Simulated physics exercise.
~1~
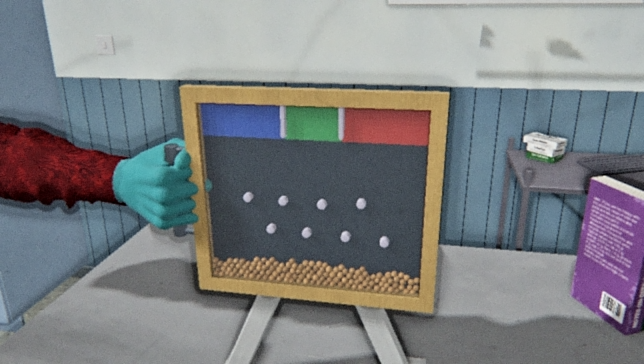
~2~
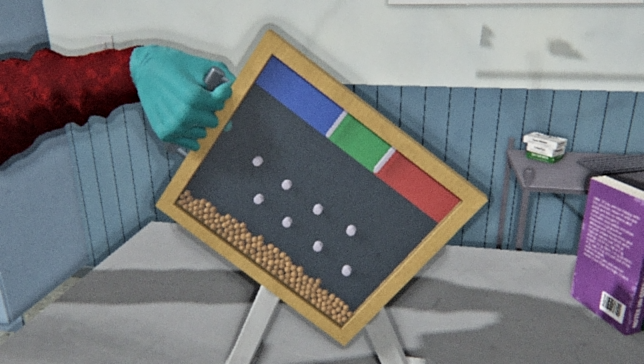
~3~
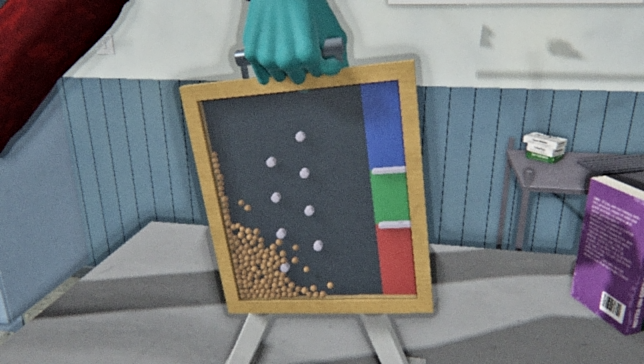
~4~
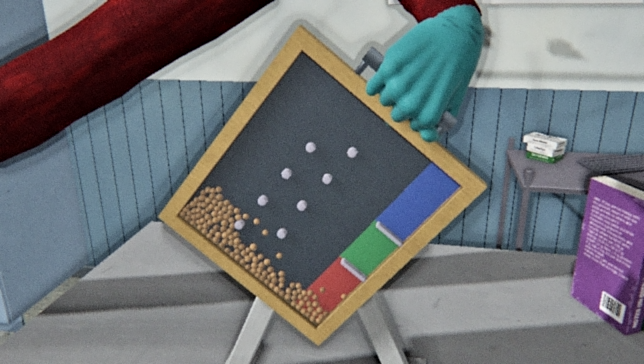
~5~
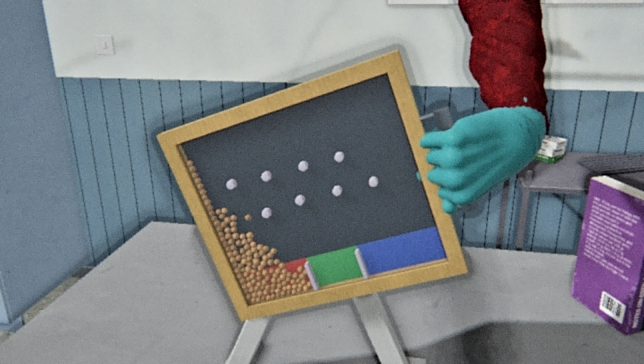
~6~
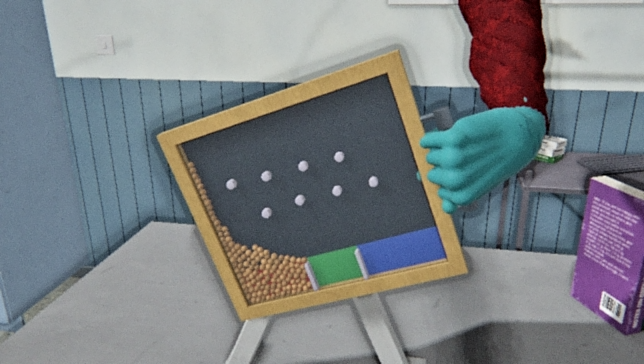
On a tabletop, a teal-gloved hand turning a wooden-framed box clockwise, small beads sliding left and partly filling the red pocket.
